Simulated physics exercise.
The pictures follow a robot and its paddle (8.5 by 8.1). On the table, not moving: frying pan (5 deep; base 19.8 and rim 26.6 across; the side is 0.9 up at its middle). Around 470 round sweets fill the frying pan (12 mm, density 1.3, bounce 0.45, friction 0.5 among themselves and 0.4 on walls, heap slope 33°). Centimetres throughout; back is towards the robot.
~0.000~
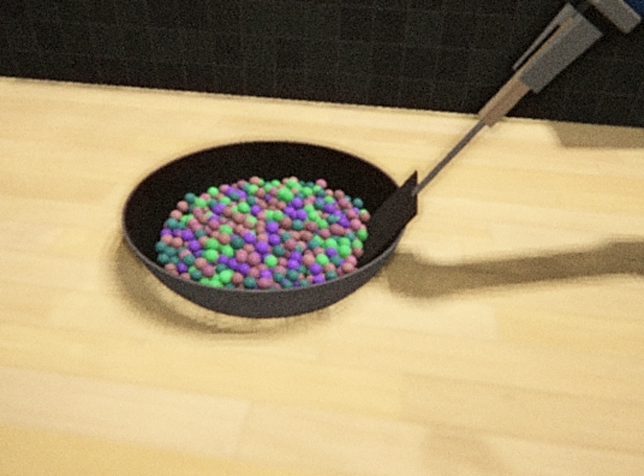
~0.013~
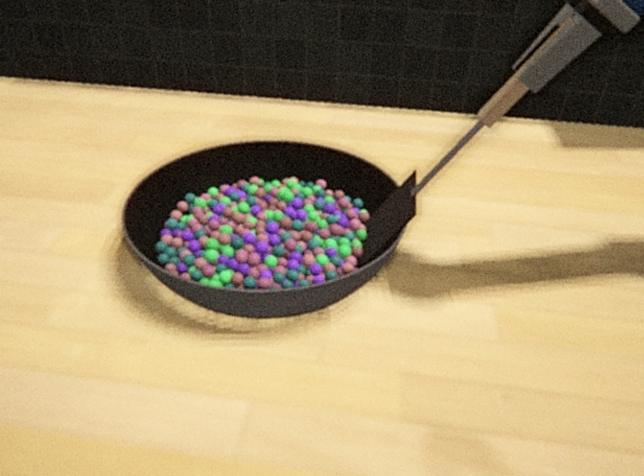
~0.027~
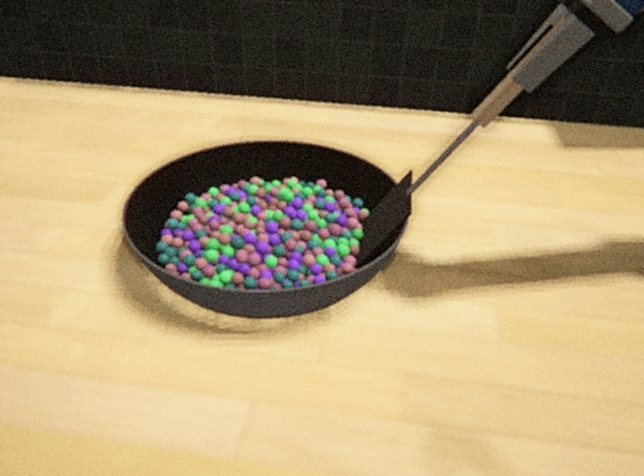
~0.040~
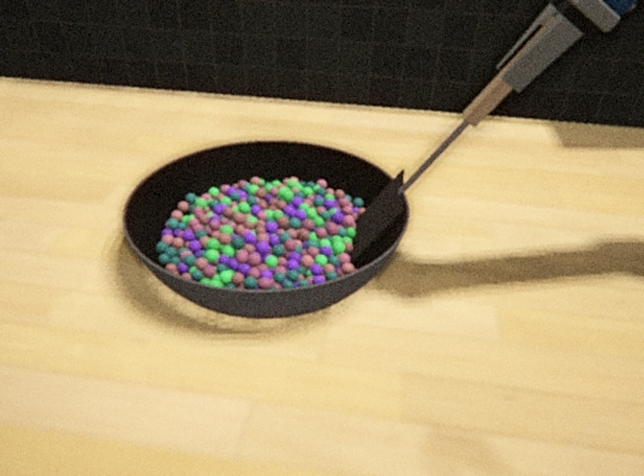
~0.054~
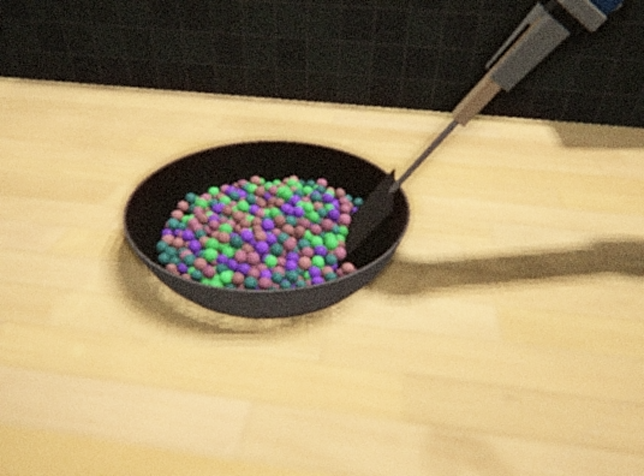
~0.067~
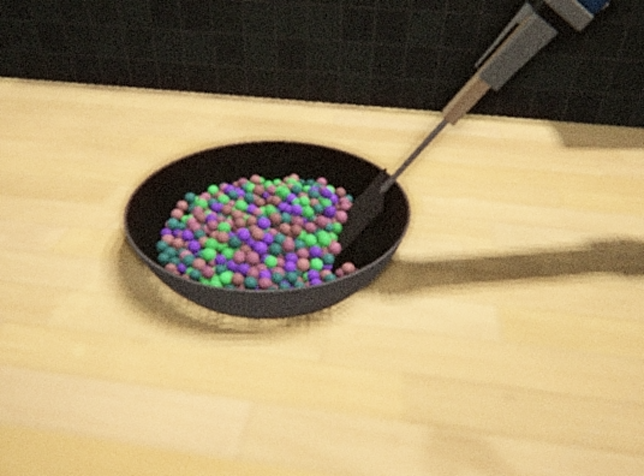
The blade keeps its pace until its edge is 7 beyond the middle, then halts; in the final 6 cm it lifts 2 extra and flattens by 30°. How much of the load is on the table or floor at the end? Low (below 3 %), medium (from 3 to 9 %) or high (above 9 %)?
A low share, below 3 %, ends on the table or floor.
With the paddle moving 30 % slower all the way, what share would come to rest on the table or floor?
Then about 0 per cent.
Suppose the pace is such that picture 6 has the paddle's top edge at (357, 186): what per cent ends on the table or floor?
About 5 per cent.
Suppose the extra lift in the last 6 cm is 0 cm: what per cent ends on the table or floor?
Some 0 per cent.
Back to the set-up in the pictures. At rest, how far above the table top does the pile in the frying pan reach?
Some 5.5 cm.
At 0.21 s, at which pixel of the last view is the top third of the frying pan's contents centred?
Around (228, 210).
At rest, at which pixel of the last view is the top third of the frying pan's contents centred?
At about (189, 207).
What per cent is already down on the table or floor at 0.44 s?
Some 0 per cent.
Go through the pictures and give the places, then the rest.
The first picture shows paddle top edge at (417, 191), sloping 57°; upper third of the load around (269, 226), from x 160 to 365, top at y 180; 469 in the frying pan.
The second picture shows paddle top edge at (416, 190), sloping 57°; upper third of the load around (269, 225), from x 160 to 365, top at y 180.
The third picture shows paddle top edge at (411, 190), sloping 57°; upper third of the load around (273, 225), from x 160 to 365, top at y 185.
The fourth picture shows paddle top edge at (403, 190), sloping 57°; upper third of the load around (277, 224), from x 160 to 365, top at y 185.
The fifth picture shows paddle top edge at (393, 189), sloping 57°; upper third of the load around (281, 223), from x 165 to 365, top at y 180.
The sixth picture shows paddle top edge at (384, 188), sloping 57°; upper third of the load around (284, 222), from x 160 to 365, top at y 180; 469 in the frying pan.
By 0.14 s, sloping 57°, highest piece 6 above the table; 469 in the frying pan.
By 0.21 s, sloping 46°, highest piece 6 above the table; 469 in the frying pan.
By 0.44 s, sloping 27°, highest piece 5 above the table; 466 in the frying pan, 1 on the table or floor, 2 on the blade or in flight.
By 1.49 s, sloping 27°, highest piece 5 above the table; 466 in the frying pan, 3 on the table or floor.
Final count, 466 in the frying pan, 3 on the table or floor. That is 1 % on the table or floor.
